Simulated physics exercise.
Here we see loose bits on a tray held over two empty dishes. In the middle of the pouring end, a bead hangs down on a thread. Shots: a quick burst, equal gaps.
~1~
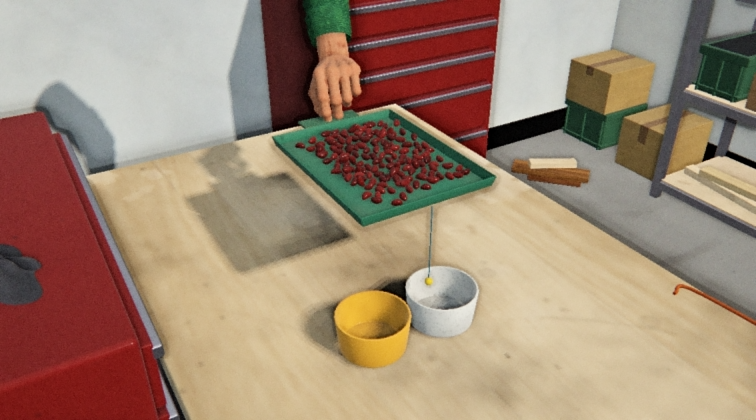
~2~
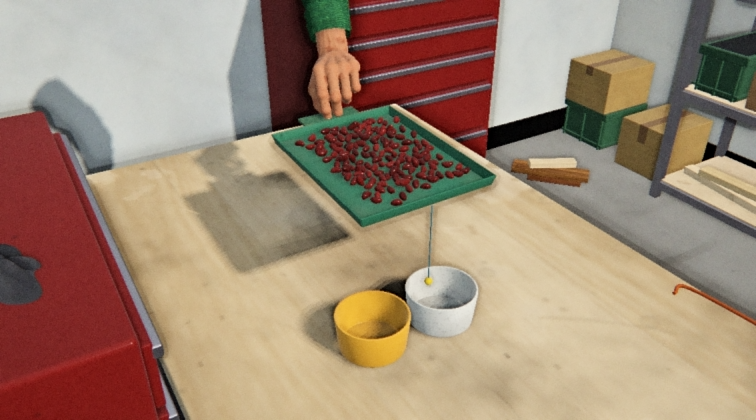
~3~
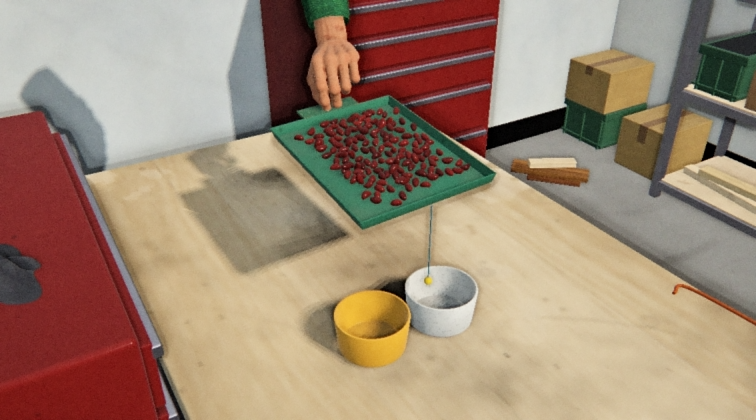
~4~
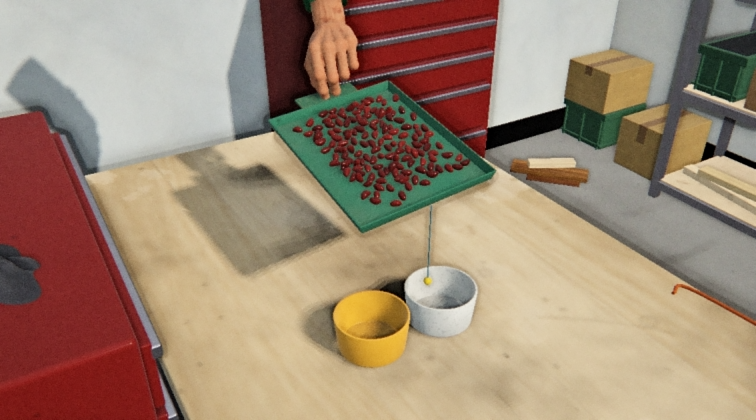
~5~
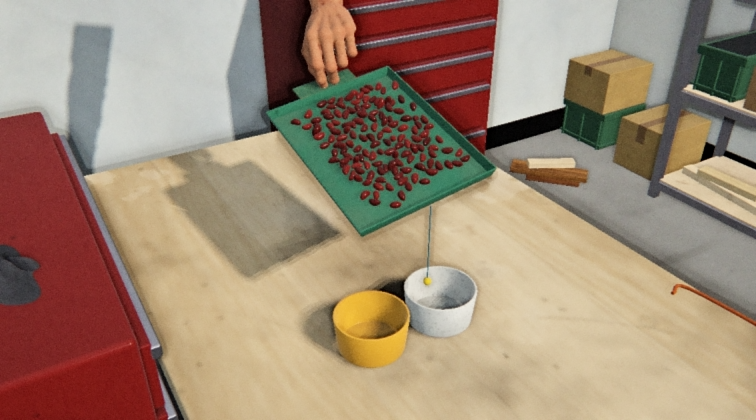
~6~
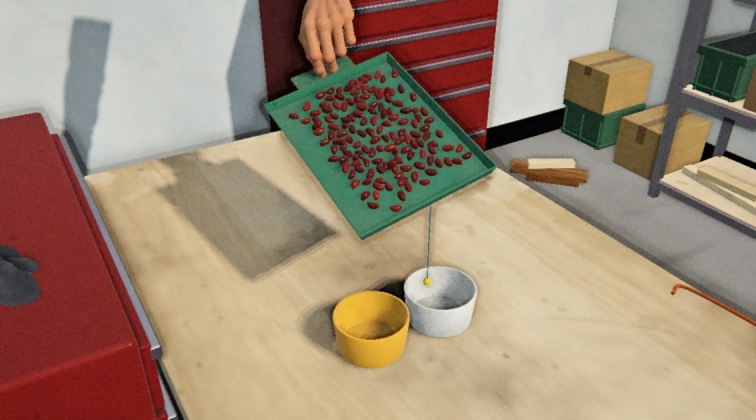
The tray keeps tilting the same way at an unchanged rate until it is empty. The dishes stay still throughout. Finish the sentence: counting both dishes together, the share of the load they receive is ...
The share is greater than half.
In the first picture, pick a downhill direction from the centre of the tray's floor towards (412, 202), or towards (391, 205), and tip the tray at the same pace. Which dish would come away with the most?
For the first slope the lefthand dish, for the second the lefthand dish.
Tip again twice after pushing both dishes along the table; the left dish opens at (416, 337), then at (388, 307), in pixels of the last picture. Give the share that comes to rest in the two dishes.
The first try yields 20% and the second yields 60%.
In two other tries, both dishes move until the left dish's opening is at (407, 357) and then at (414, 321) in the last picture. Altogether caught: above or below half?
The first time it's lower than half, the second time lower than half.
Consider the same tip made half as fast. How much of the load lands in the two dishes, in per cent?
Share: Roughly 80%.
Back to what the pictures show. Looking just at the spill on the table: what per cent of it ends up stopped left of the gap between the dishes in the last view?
70 per cent, about.
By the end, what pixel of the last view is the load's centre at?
Close to (370, 338), more or less.
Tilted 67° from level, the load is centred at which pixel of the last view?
Centre estimate: (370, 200).
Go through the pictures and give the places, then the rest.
The first frame shows corners of the pouring end at (363, 216) and (492, 176), level; middle of the load at (373, 156), kidney beans; left dish at (392, 349); right dish at (462, 320); bead on its thread at (429, 281).
The second frame shows corners of the pouring end at (363, 217) and (492, 175), level; middle of the load at (373, 154).
The third frame shows corners of the pouring end at (362, 220) and (492, 173), tipped barely, lowest at the left corner; middle of the load at (373, 150).
The fourth frame shows corners of the pouring end at (362, 225) and (492, 170), tipped a little, lowest at the left corner; middle of the load at (372, 143).
The fifth frame shows corners of the pouring end at (361, 229) and (492, 167), tipped clearly, lowest at the left corner; middle of the load at (375, 144).
The sixth frame shows corners of the pouring end at (361, 233) and (493, 165), tipped clearly, lowest at the left corner; middle of the load at (375, 140); left dish at (391, 350); right dish at (461, 320).
Soon after the last picture, tray tipped steeply; most on the tray; a stray few in the left dish; a small part in the air.
A little later, tray tipped past a quarter turn; a stray few on the tray; about two thirds in the left dish; about a quarter outside both; a small part in the air.
Later still, tray tipped past a quarter turn; most in the left dish; about a quarter outside both.
At rest, tray tipped past a quarter turn; most in the left dish; none in the right dish; about a quarter outside both.
